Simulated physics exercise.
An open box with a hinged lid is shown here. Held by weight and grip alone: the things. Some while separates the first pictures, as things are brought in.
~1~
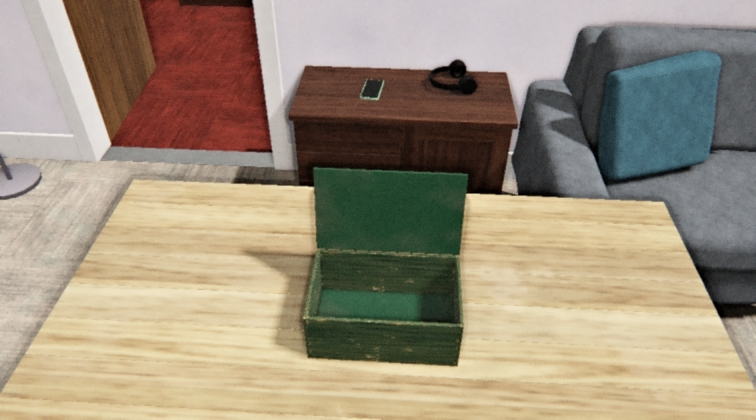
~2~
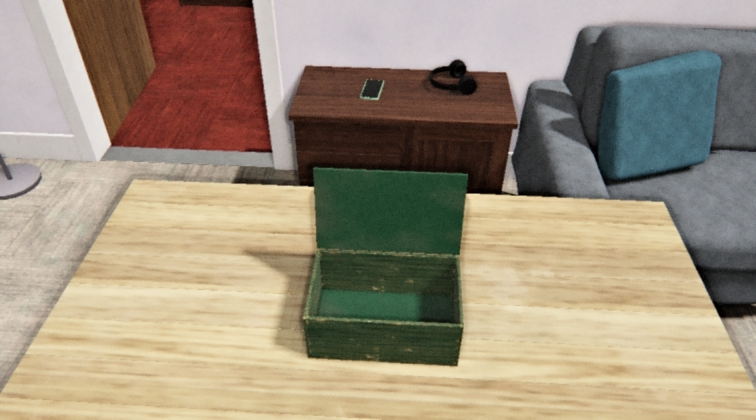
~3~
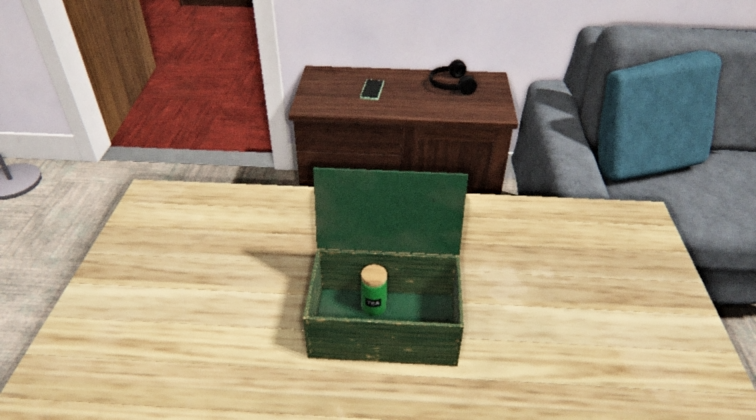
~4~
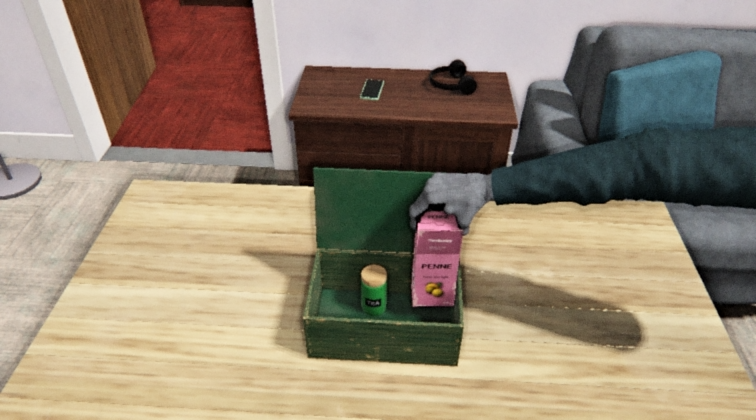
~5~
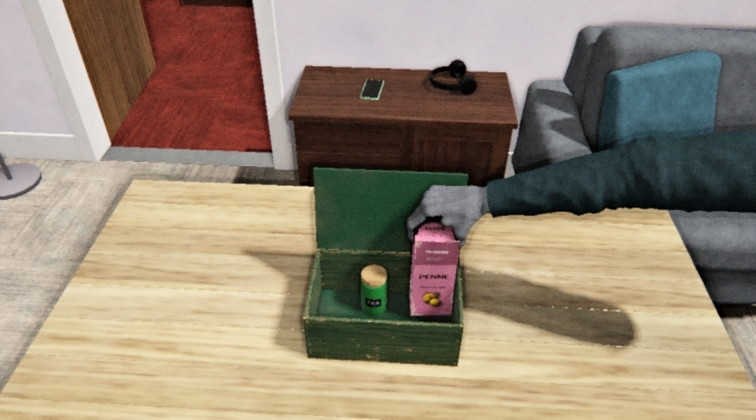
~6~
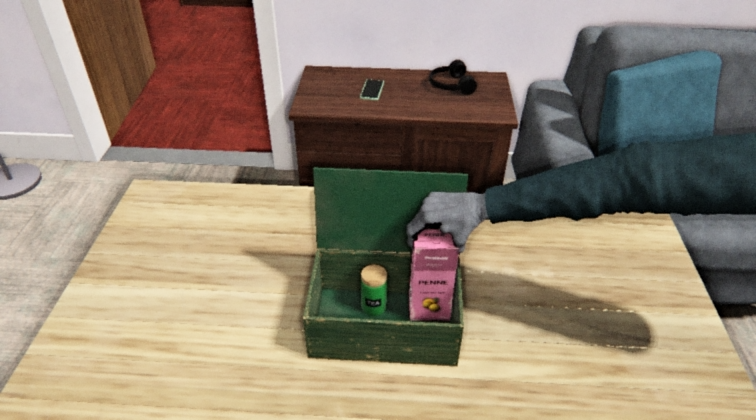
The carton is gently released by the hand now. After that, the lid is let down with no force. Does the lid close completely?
No.
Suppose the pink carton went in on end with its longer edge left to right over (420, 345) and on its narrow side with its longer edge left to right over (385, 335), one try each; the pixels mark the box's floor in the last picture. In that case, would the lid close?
First, it is held up; second, it sits on the rim.
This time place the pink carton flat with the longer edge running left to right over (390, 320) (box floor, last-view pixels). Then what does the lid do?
Lid: Closed.
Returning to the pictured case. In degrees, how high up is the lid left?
Lid angle from rim - close to 25°.
Then, 1.70 s past the last view, lid 64° above the rim; pink carton rocked 8° from its first pose near (433, 280).
Then, 2.30 s past the last view, lid 28° above the rim; pink carton rocked 42° from its first pose near (436, 307).
Finally, lid 23° above the rim; down or leaning hard in the box, pink carton; green shaker still in place. Final places as the last picture's camera would see them, pink carton near (436, 306).
